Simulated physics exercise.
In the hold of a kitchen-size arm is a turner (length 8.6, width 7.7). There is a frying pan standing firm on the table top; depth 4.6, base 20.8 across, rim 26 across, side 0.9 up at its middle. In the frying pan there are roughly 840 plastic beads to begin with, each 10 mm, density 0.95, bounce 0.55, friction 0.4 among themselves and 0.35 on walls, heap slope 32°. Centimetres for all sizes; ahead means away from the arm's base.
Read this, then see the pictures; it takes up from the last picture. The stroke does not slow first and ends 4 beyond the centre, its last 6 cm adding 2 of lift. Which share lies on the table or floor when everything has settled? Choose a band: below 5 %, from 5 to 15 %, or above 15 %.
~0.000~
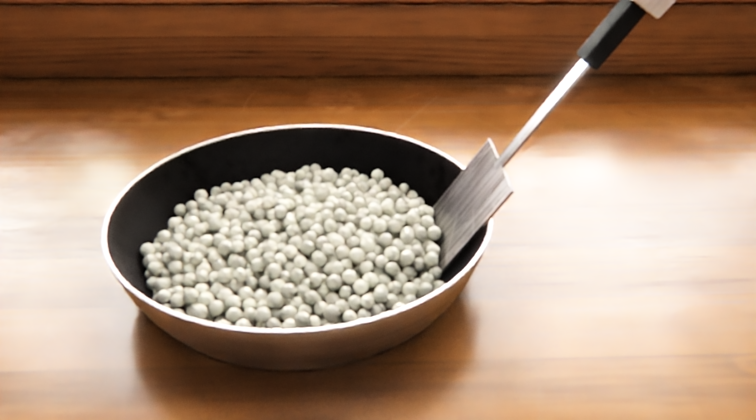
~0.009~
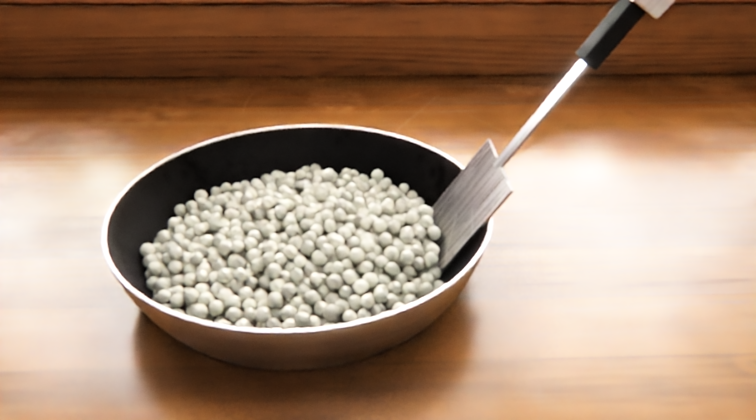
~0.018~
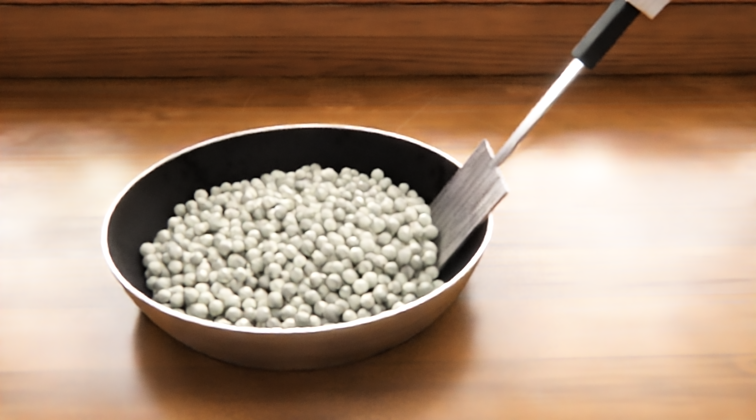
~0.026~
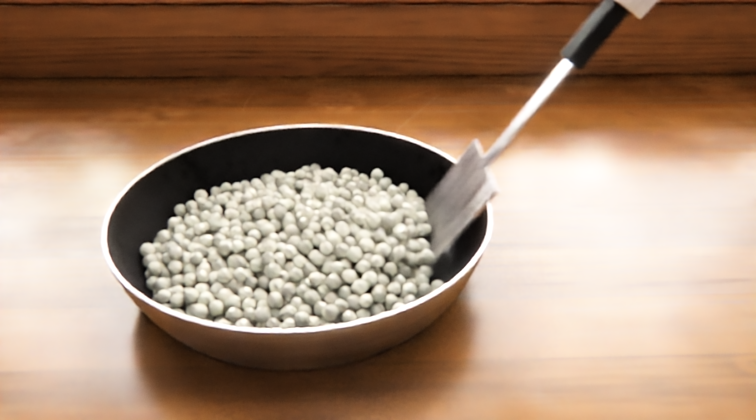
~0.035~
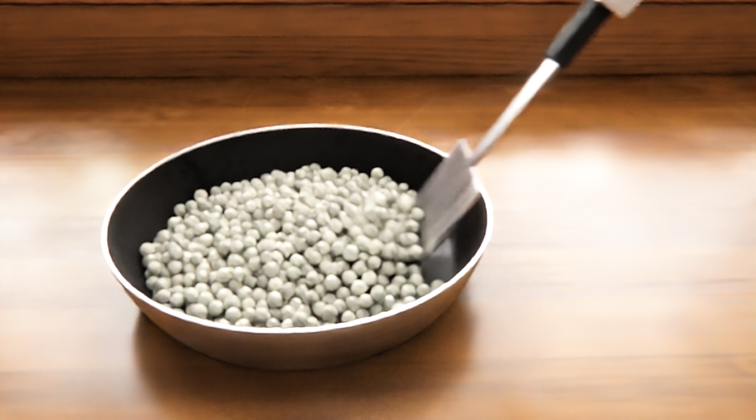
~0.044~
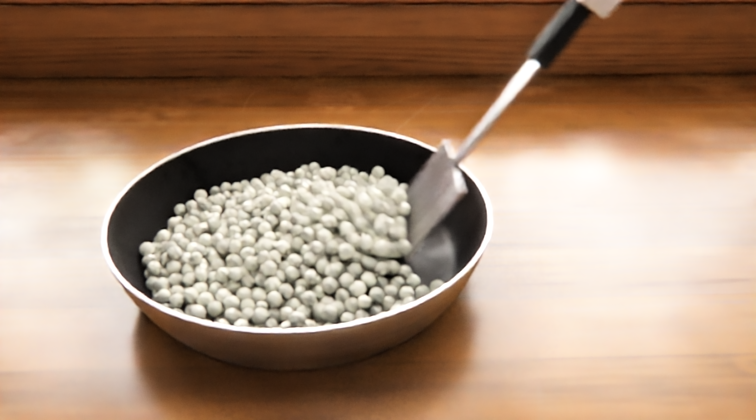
From 5 to 15 %.
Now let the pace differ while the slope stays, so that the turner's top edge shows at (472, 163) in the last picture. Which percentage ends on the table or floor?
Expect about 0 per cent there.
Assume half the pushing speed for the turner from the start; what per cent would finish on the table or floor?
Estimate: Near 0 %.
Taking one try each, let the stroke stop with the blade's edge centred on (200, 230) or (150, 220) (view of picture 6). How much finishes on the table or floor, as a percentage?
20 % and 25 %.
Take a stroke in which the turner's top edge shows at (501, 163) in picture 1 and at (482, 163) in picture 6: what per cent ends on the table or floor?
It comes to something like 0 %, give or take.
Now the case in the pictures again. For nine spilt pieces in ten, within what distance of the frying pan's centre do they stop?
It comes out at close to 80 centimetres.
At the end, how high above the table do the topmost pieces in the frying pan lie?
About 5.0 cm above the table.
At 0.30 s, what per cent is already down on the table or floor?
About 8 per cent.
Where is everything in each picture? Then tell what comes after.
The first picture shows turner top edge at (501, 163), sloping 57°; upper third of the load around (311, 231), from x 150 to 440, top at y 170; 844 in the frying pan.
The second picture shows turner top edge at (500, 163), sloping 57°; upper third of the load around (311, 231), from x 150 to 440, top at y 170.
The third picture shows turner top edge at (496, 163), sloping 57°; upper third of the load around (315, 231), from x 150 to 440, top at y 170.
The fourth picture shows turner top edge at (486, 163), sloping 57°; upper third of the load around (318, 231), from x 145 to 440, top at y 170.
The fifth picture shows turner top edge at (471, 163), sloping 57°; upper third of the load around (321, 228), from x 145 to 440, top at y 170.
The sixth picture shows turner top edge at (455, 164), sloping 57°; upper third of the load around (320, 225), from x 145 to 440, top at y 170; 844 in the frying pan.
By 0.07 s, sloping 57°, highest piece 7 above the table; 844 in the frying pan.
By 0.09 s, sloping 57°, highest piece 9 above the table; 844 in the frying pan.
By 0.30 s, sloping 57°, highest piece 6 above the table; 759 in the frying pan, 71 on the table or floor, 14 on the blade or in flight.
By 1.35 s, sloping 57°, highest piece 4 above the table; 759 in the frying pan, 85 on the table or floor.
Final count, 759 in the frying pan, 85 on the table or floor. That is 10 % on the table or floor.
